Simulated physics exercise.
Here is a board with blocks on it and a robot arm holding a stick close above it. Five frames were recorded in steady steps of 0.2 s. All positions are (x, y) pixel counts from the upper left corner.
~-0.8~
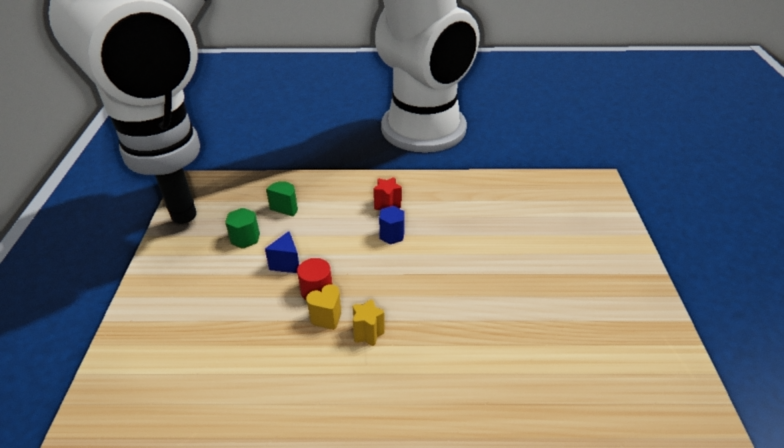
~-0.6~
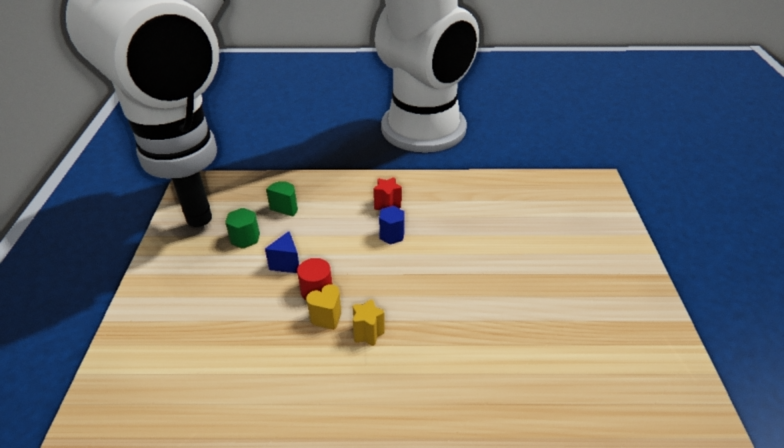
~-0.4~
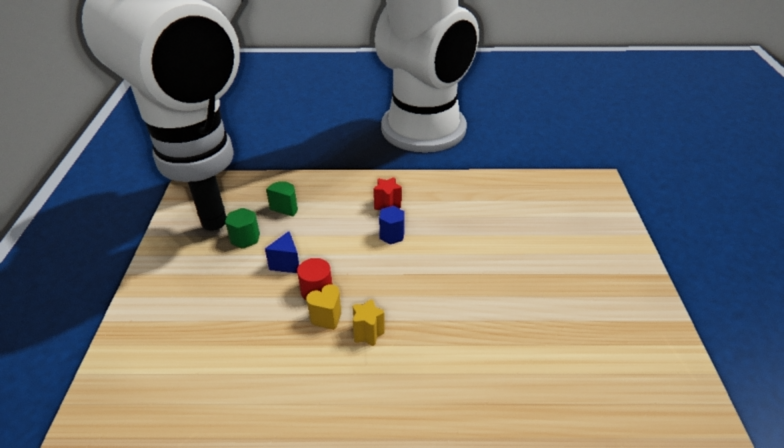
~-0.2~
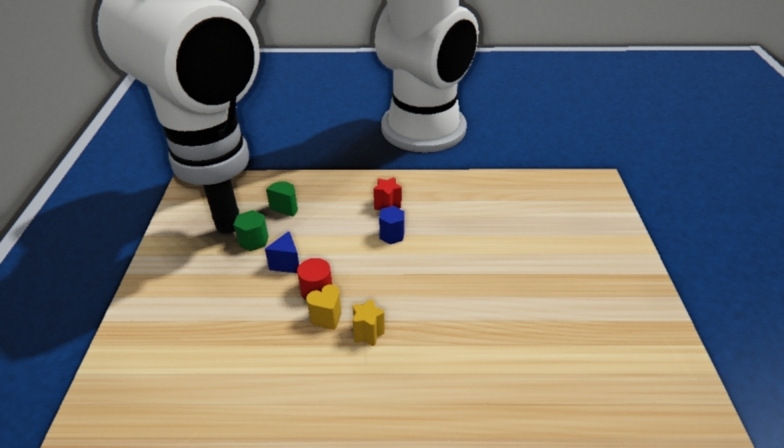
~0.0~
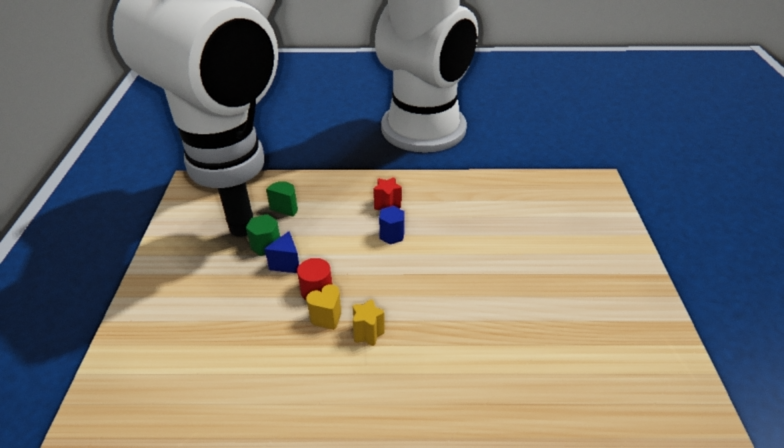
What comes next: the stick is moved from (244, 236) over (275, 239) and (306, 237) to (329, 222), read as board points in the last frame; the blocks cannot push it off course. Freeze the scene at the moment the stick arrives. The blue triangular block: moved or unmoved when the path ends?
In the end it has been moved.
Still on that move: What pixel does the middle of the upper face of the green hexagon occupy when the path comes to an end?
Just about (300, 236).
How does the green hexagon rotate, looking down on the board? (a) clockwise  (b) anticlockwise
The correct letter is a.
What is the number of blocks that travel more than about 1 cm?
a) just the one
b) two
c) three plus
Correct choice: B.
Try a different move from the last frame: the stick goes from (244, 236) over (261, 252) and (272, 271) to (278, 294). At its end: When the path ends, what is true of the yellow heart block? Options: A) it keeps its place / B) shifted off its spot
Choice A: It keeps its place.
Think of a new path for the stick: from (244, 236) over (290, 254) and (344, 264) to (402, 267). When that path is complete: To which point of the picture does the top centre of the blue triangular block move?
Its top face will be centred at roughly (297, 263).
On the path given first. One third of the way, stick (274, 232); green hexagon (285, 233), turned 40° clockwise; blue triangular block (289, 250), turned 15° clockwise.
Two thirds of the way, stick (305, 230); green hexagon (300, 236), turned 65° clockwise; blue triangular block (293, 255), turned 40° clockwise.
At the end, stick (328, 215); green hexagon (300, 236), turned 65° clockwise; green half-round block still; blue triangular block (293, 255), turned 40° clockwise.
